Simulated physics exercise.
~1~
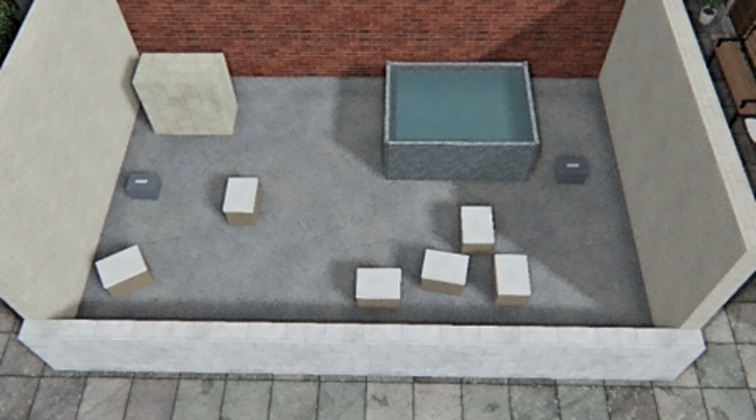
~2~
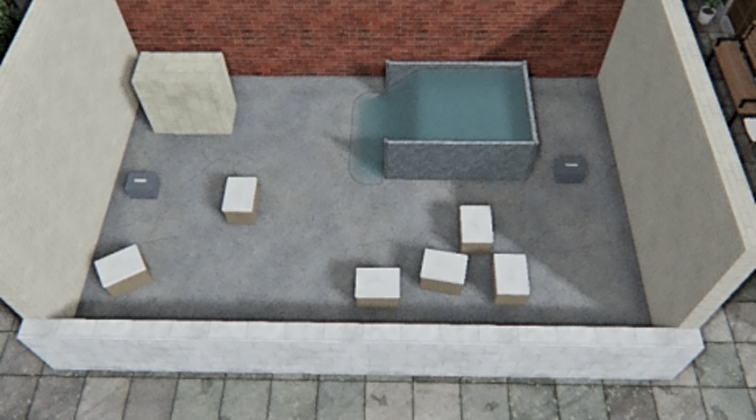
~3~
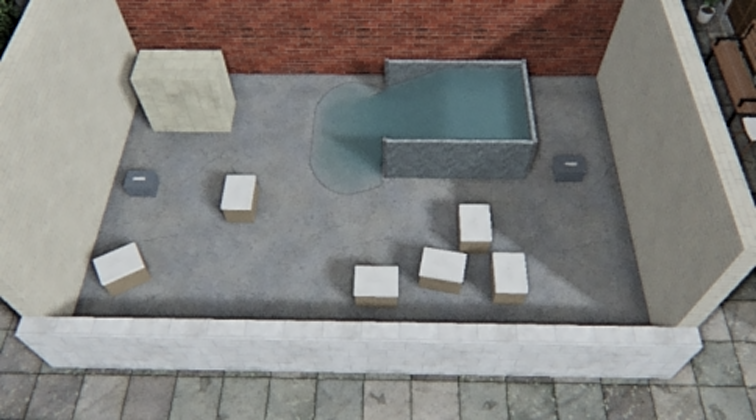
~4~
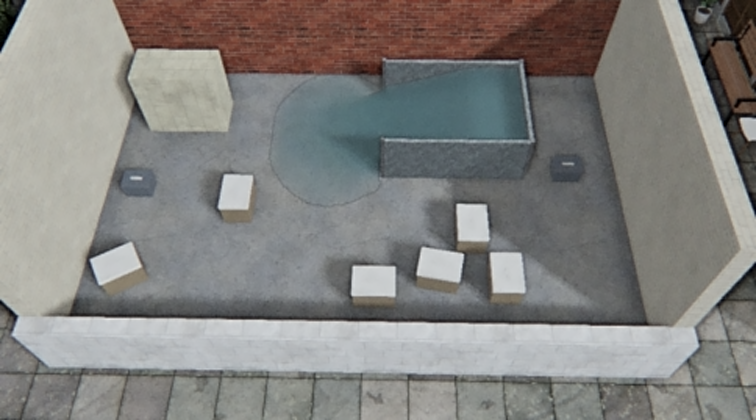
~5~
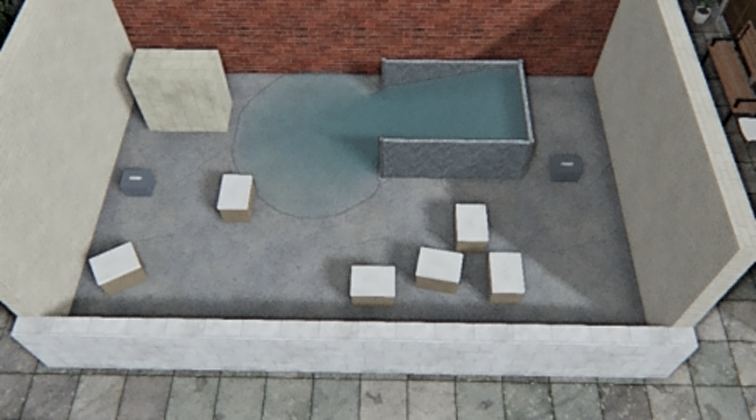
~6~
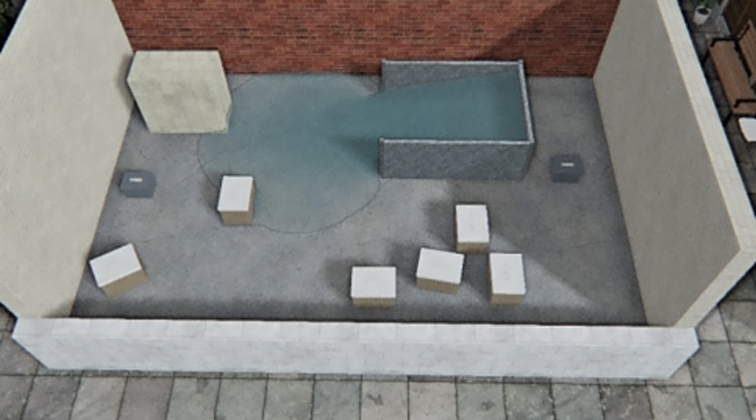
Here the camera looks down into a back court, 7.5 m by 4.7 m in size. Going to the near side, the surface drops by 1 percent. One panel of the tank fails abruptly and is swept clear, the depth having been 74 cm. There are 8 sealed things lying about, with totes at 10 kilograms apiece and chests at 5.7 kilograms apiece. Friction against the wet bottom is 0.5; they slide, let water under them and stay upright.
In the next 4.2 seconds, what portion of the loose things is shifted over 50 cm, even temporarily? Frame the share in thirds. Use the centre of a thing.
The portion is a third to two thirds.
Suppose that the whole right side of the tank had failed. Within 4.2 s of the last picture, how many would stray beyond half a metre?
So the tally would be 4.
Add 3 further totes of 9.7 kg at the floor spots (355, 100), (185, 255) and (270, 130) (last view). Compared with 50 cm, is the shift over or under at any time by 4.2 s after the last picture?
In order: Beyond it, beyond it, beyond it.
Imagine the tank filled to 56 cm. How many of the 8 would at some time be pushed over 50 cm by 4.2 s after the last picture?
Count: 3.
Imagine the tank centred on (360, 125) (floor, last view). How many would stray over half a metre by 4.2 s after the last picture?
Then the count would be 6.
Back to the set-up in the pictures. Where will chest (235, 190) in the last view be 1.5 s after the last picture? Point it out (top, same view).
It would be close to (91, 246) by then.
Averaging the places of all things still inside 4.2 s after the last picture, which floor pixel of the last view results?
Mean floor pixel: About (367, 268).
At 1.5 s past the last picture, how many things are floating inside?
The count is 3.
Then, 0.4 s after the last picture 0 of 8 are over 50 cm from their spots; 0 afloat.
Then, 1.5 s after the last picture 2 of 8 are over 50 cm from their spots; 3 afloat.
Then, 2.8 s after the last picture 3 of 8 are over 50 cm from their spots; 3 afloat.
Then, 4.2 s after the last picture 3 of 8 are over 50 cm from their spots, and 3 have been at some point; 4 afloat.
